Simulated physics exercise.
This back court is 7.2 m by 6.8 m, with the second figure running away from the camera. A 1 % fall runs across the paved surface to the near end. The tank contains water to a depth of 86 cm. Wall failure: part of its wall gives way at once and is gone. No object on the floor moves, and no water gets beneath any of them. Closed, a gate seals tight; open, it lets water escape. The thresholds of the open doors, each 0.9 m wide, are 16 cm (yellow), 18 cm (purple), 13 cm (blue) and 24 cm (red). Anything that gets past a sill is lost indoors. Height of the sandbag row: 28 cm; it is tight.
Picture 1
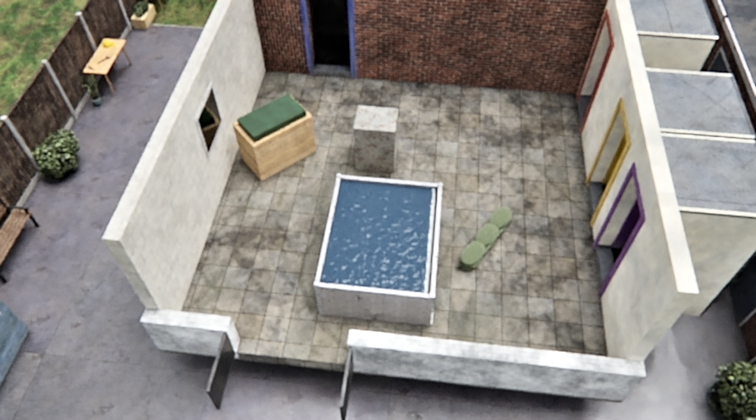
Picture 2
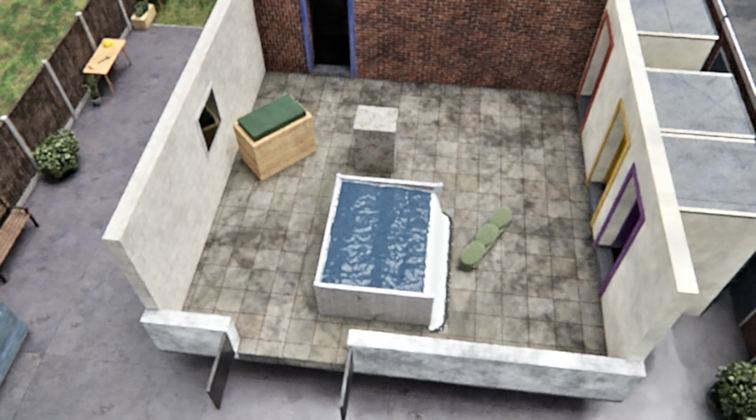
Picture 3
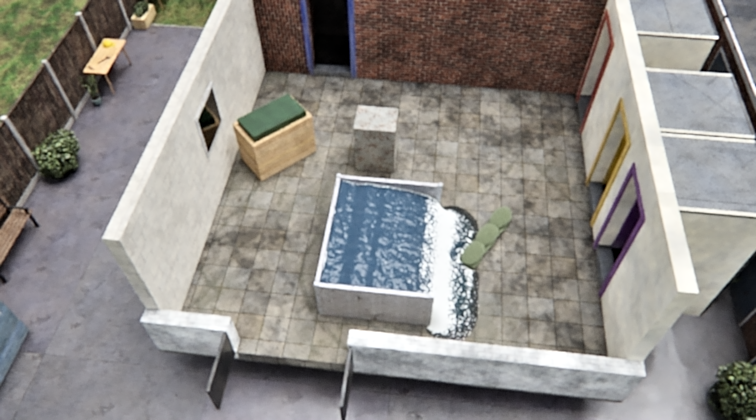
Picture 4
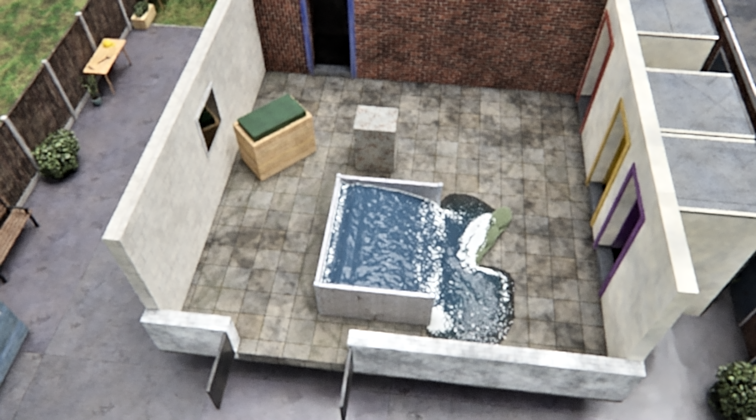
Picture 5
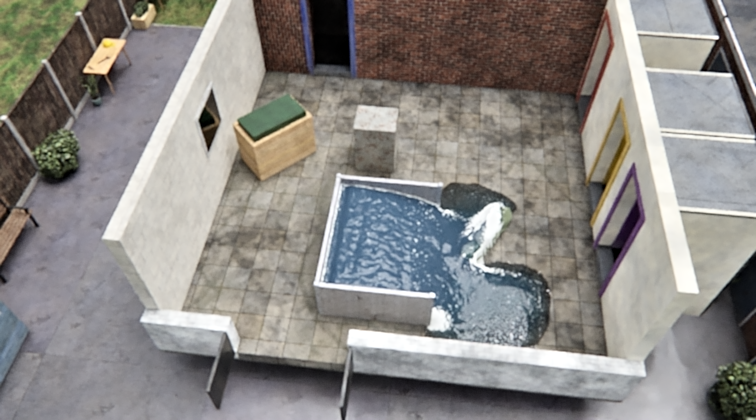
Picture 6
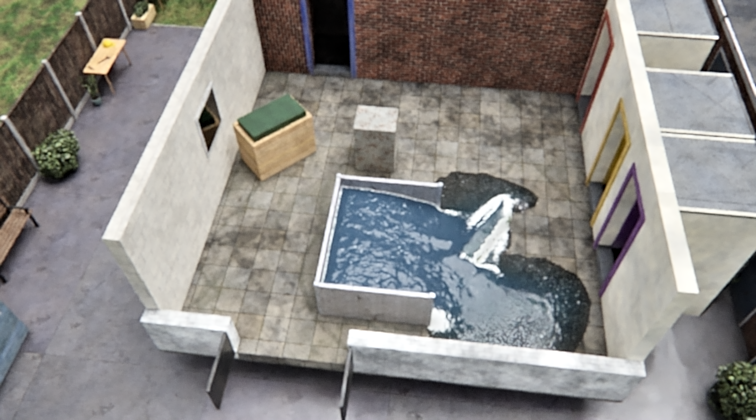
A walled, paved courtyard held a raised tank of water until its right side gave way, and foaming water poured out over the green sandbags and spread across the paving in dark, widening pools.
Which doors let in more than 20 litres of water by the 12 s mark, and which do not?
By then, the yellow door does not, the purple door lets in more than that, the blue door does not, the red door does not.
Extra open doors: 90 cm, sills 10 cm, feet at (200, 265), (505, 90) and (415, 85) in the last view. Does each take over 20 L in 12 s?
Door 1: Lower; door 2: Higher; door 3: Lower.
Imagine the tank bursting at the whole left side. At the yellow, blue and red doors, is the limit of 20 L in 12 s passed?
In that case, yellow door: Less than that, blue door: Less than that, red door: Less than that.
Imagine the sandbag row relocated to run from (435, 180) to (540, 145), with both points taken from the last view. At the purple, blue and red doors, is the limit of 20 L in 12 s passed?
So then purple is beyond it, blue is inside it and red is inside it.
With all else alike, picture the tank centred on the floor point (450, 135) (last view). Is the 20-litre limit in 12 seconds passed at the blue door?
Then blue falls short.
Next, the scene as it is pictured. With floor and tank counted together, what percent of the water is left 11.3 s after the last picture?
Still there: Roughly 92 %.
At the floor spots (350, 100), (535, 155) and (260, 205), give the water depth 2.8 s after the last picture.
The depths come out at 0, 11 and 0 centimetres, in the order listed.
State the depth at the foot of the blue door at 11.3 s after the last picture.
Depth: Approx. 9.5 cm.
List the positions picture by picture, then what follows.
Still water, 86 cm deep, in the tank at (382, 234), in the first picture.
Water pours out at (432, 258) and has run 1.2 m, to (432, 329); typically 7 cm deep outside, 86 cm at the tank's back, in the second picture.
Water pours out at (432, 259) and has run 1.4 m, to (453, 338); typically 17 cm deep outside, 84 cm at the tank's back, in the third picture.
The front is at a hidden place, 1.8 m from the gap at (432, 260); 3.5 m2 of floor is under water; 75 cm left at the back of the tank, in the fourth picture.
Water pours out at (432, 260) and has run 2.2 m, to a hidden place; typically 11 cm deep outside, 74 cm at the tank's back, in the fifth picture.
The front is at (584, 316), 2.8 m from the gap at (432, 261); 7.6 m2 of floor is under water; 70 cm left at the back of the tank, in the sixth picture.
Then, 0.7 s after the last picture water covers 35 % of the floor and is deepest (66 cm) near (609, 379); yellow door 10 cm at the sill, 0 L in, purple door 30 cm at the sill, 11 L in, blue door not reached, red door not reached.
Then, 1.5 s after the last picture water covers 45 % of the floor and is deepest (48 cm) near (586, 376); yellow door 17 cm at the sill, 0 L in, purple door 34 cm at the sill, 62 L in, blue door not reached, red door 13 cm at the sill, 0 L in.
Then, 2.8 s after the last picture water covers 50 % of the floor and is deepest (27 cm) near (579, 126); yellow door 12 cm at the sill, 1 L in, purple door 18 cm at the sill, 108 L in, blue door not reached, red door 23 cm at the sill, 1 L in.
Then, 6.3 s after the last picture water covers 80 % of the floor and is deepest (21 cm) near (250, 117); yellow door 6 cm at the sill, 1 L in, purple door 9 cm at the sill, 109 L in, blue door 6 cm at the sill, 0 L in, red door 13 cm at the sill, 1 L in.
Then, 11.3 s after the last picture water covers 95 % of the floor and is deepest (14 cm) near (258, 142); yellow door 6 cm at the sill, 1 L in, purple door 7 cm at the sill, 109 L in, blue door 10 cm at the sill, 2 L in, red door 5 cm at the sill, 1 L in.
